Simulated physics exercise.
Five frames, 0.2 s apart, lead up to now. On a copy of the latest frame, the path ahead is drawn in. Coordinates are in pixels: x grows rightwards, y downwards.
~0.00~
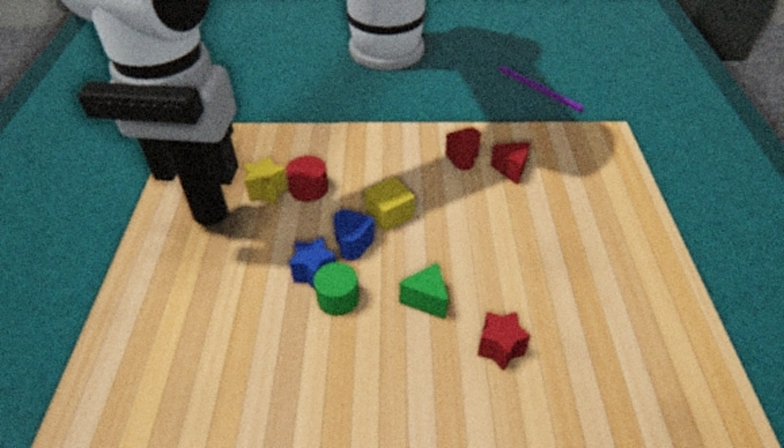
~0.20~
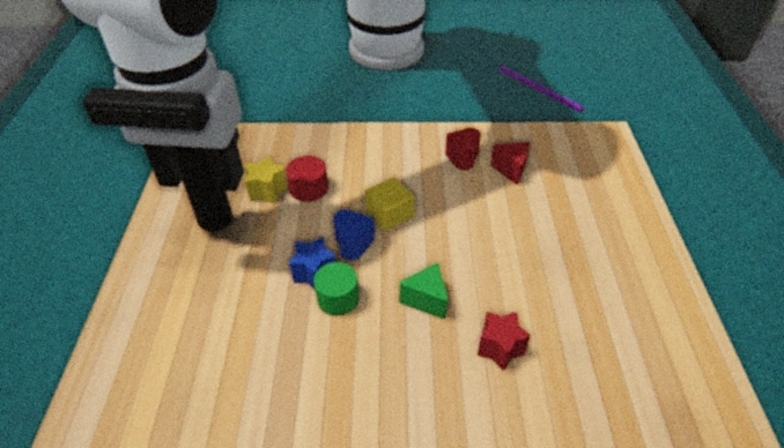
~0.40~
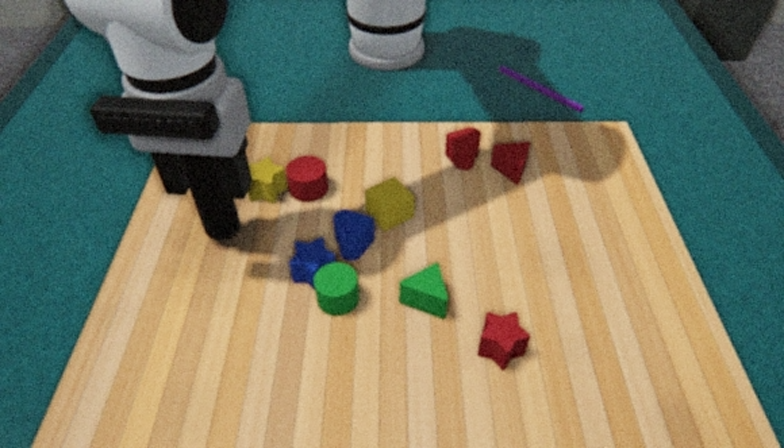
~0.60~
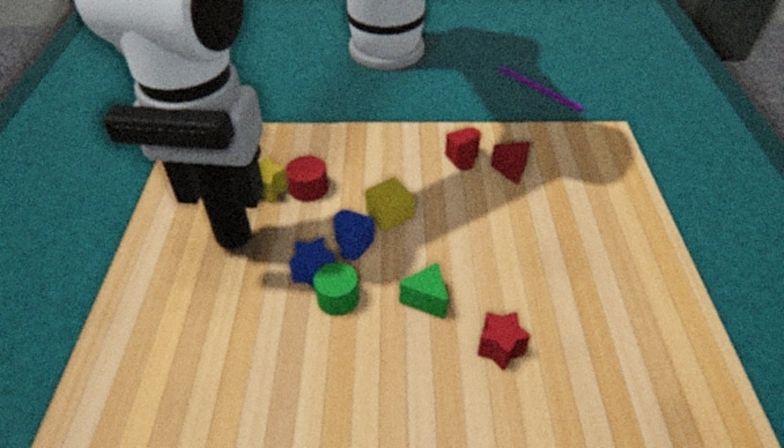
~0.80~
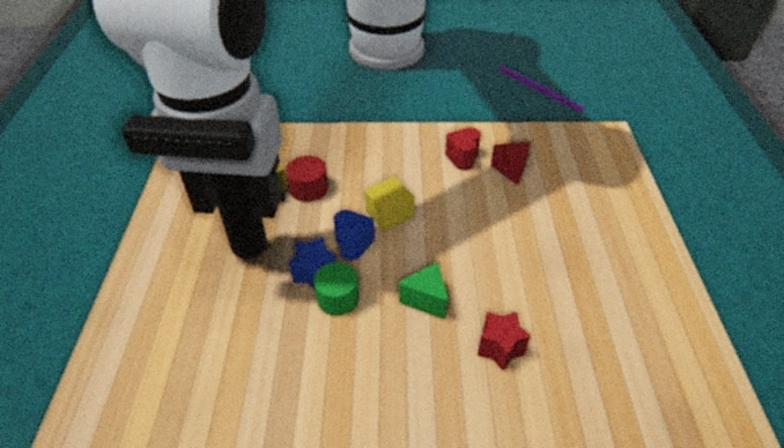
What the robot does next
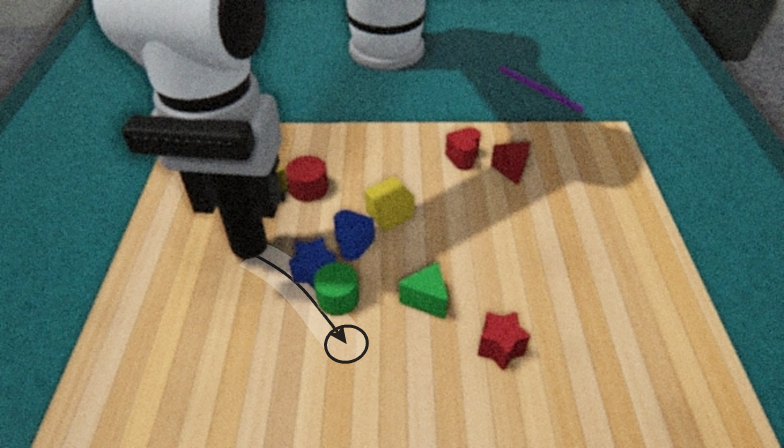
A robot arm moves its black tip slightly right and nearer across a board of still, coloured blocks.
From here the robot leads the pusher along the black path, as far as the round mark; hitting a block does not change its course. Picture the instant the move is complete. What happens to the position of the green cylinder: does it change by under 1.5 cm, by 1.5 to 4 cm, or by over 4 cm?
The answer will be the middling band, 1.5 to 4 cm.
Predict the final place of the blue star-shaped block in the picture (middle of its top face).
I'd expect the centre of its top face to be at (342, 264).
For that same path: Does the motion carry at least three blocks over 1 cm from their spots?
No - that is not the case.
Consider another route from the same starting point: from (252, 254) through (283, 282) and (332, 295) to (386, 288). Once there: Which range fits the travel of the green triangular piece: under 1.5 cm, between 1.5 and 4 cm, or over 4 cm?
Goes 1.5 to 4 cm.
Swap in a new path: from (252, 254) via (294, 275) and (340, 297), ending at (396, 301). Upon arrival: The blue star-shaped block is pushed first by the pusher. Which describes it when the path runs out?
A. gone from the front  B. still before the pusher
(B)
Path on the board, from (252, 254) over (304, 290) to (346, 344).
On the path given first. One third of the way, pusher at (286, 268); blue star-shaped block at (319, 257); green cylinder at (344, 282).
Two thirds of the way, pusher at (317, 299); blue star-shaped block at (341, 263), turned 50° anticlockwise; green cylinder at (369, 289).
At the end, pusher at (346, 336); blue star-shaped block at (342, 264), turned 55° anticlockwise; green cylinder at (370, 289); blue heart block in place.
